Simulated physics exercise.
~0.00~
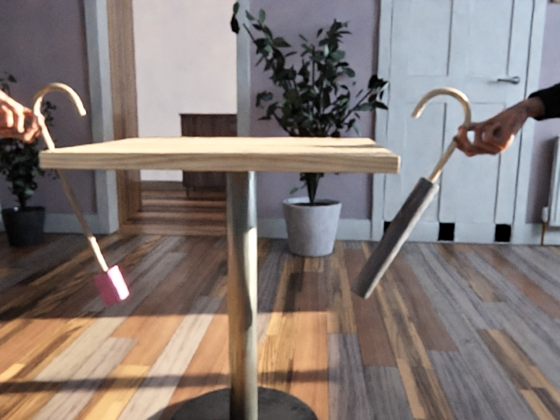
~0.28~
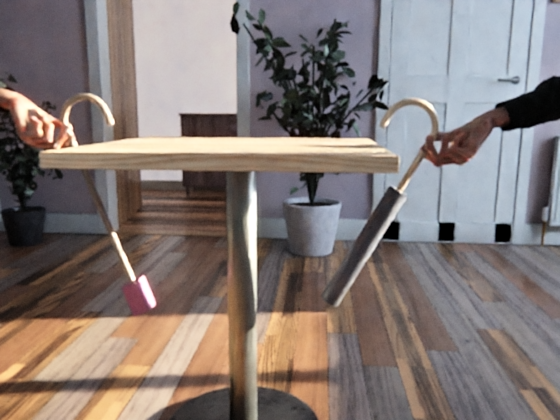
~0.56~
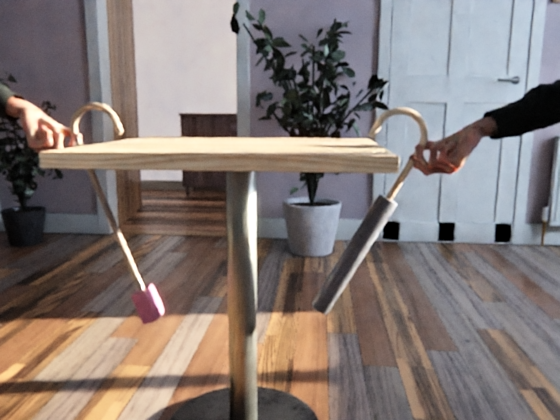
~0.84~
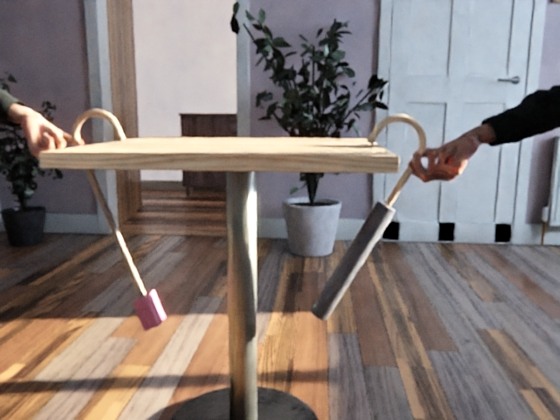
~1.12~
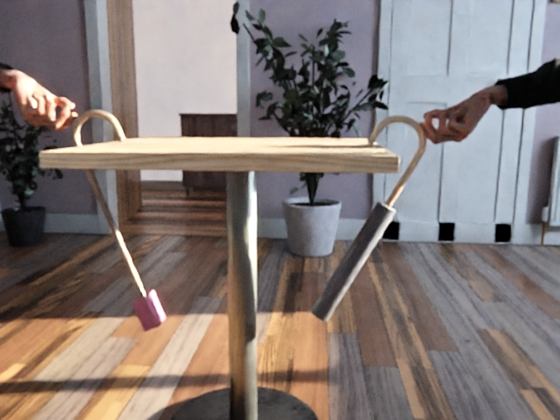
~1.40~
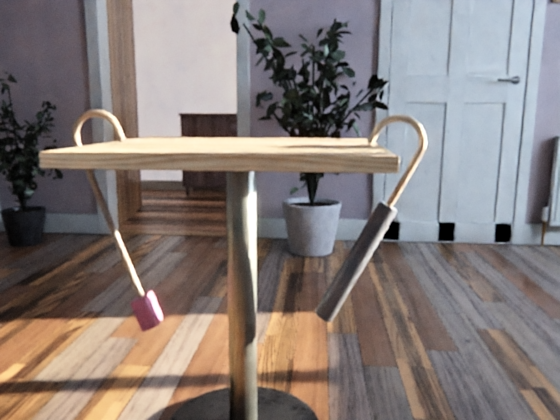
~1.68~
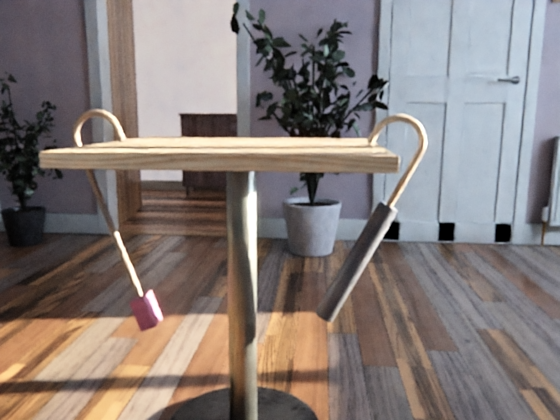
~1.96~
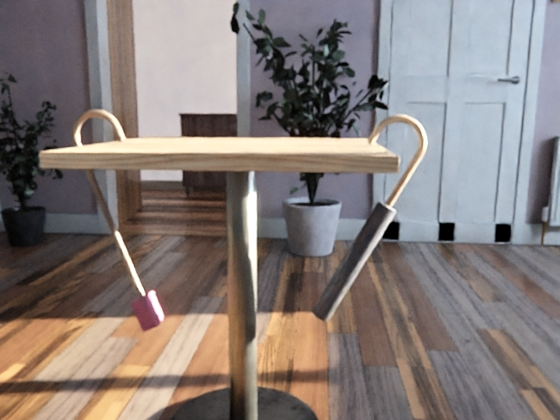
In a sunlit room with a wood plank floor, lilac walls and a pale door, a wooden pedestal table is seen from the side, with potted plants behind it. A hand at the left holds a curved handle with a pink brush at its lower end, while another at the right holds a grey umbrella by its crook. Both hands move inward and set the crooks over opposite edges of the tabletop. The hands then let go and draw back out of view. The pink brush and grey umbrella stay hanging at a slant, almost still.
